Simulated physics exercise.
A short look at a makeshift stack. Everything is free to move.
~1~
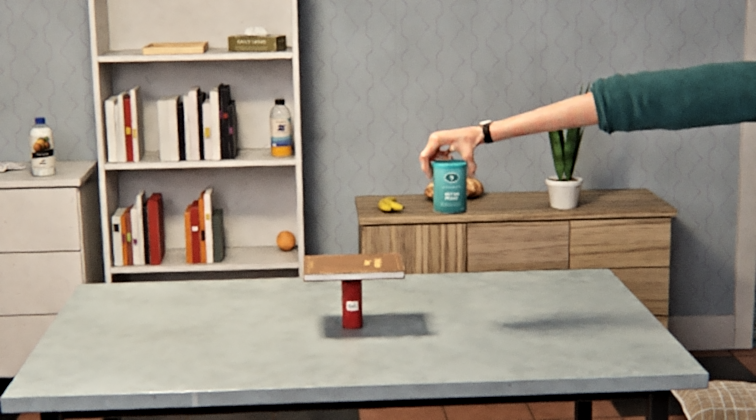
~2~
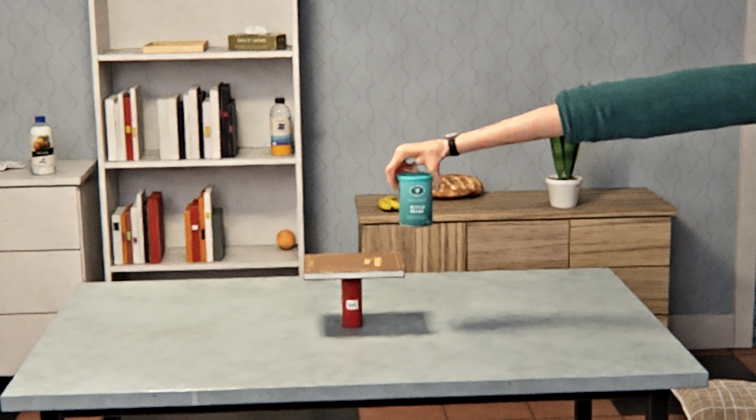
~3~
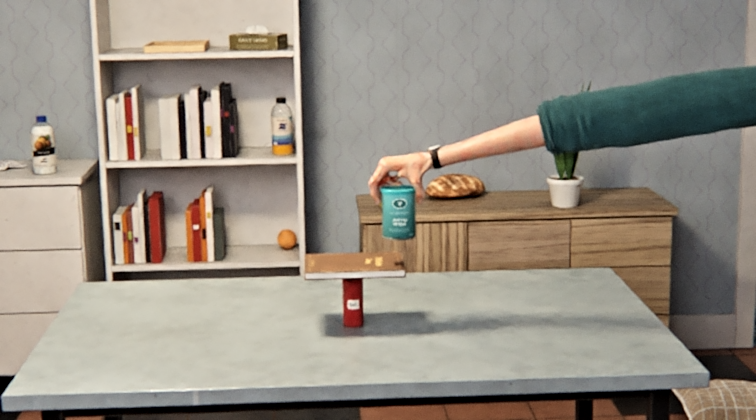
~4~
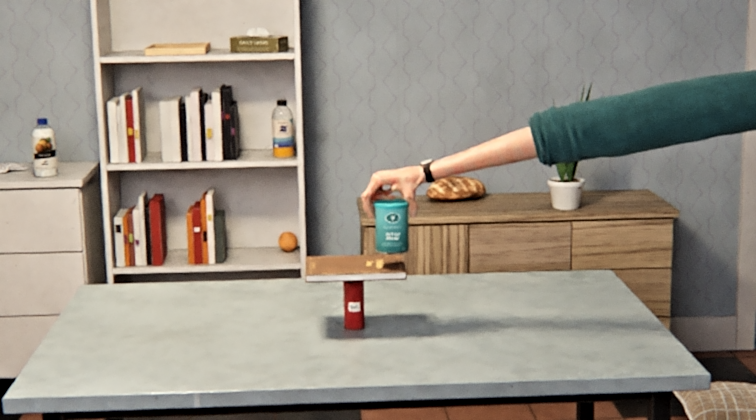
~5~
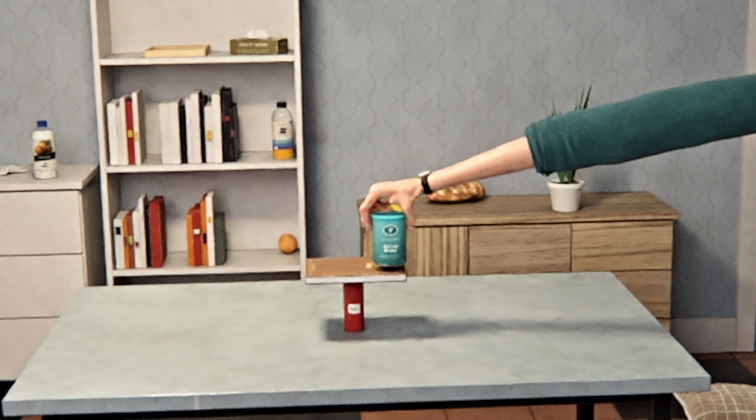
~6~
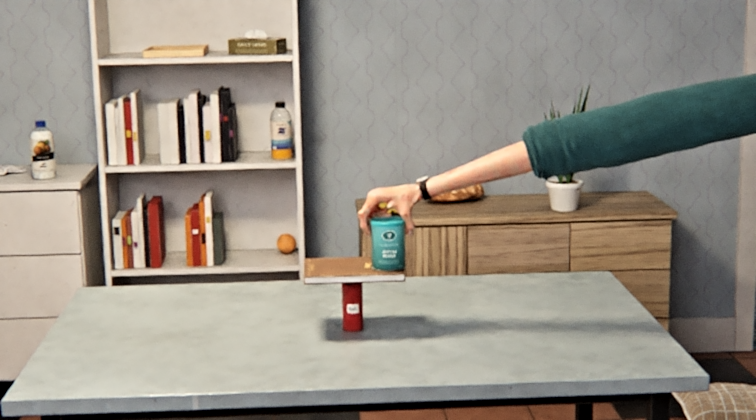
A hand in a dark green sleeve, reaching in from the right, holds a turquoise tin above a grey table, seen from the front and slightly above in a room with a white bookshelf and a wooden sideboard. On the table, a flat brown book lies across a small upright red can. The hand carries the tin left, then lowers it onto the book's right side, still gripping it, while the view stays almost still.
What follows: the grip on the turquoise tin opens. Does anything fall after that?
In the end the stack loses its balance.
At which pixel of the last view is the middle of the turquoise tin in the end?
At about (448, 320).
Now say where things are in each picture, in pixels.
In the first picture, on its way; turquoise tin (450, 187); brown book (353, 267).
In the second picture, on its way; turquoise tin (416, 200); brown book (353, 266).
In the third picture, on its way; turquoise tin (399, 213); brown book (354, 266).
In the fourth picture, on its way; turquoise tin (392, 227); brown book (355, 268).
In the fifth picture, on its way; turquoise tin (390, 239); brown book (355, 270).
In the sixth picture, in place under the hand; turquoise tin (388, 244); brown book (354, 270).
Then, 0.40 s past the last view, turquoise tin now fallen; brown book rocked 64° from its first pose; red shaker rocked 4° from its first pose.
Then, 0.60 s past the last view, brown book now fallen; red shaker rocked 18° from its first pose.
Finally, fallen, brown book, red shaker and turquoise tin. Final places as the last picture's camera would see them, turquoise tin near (448, 319). The stack comes apart.
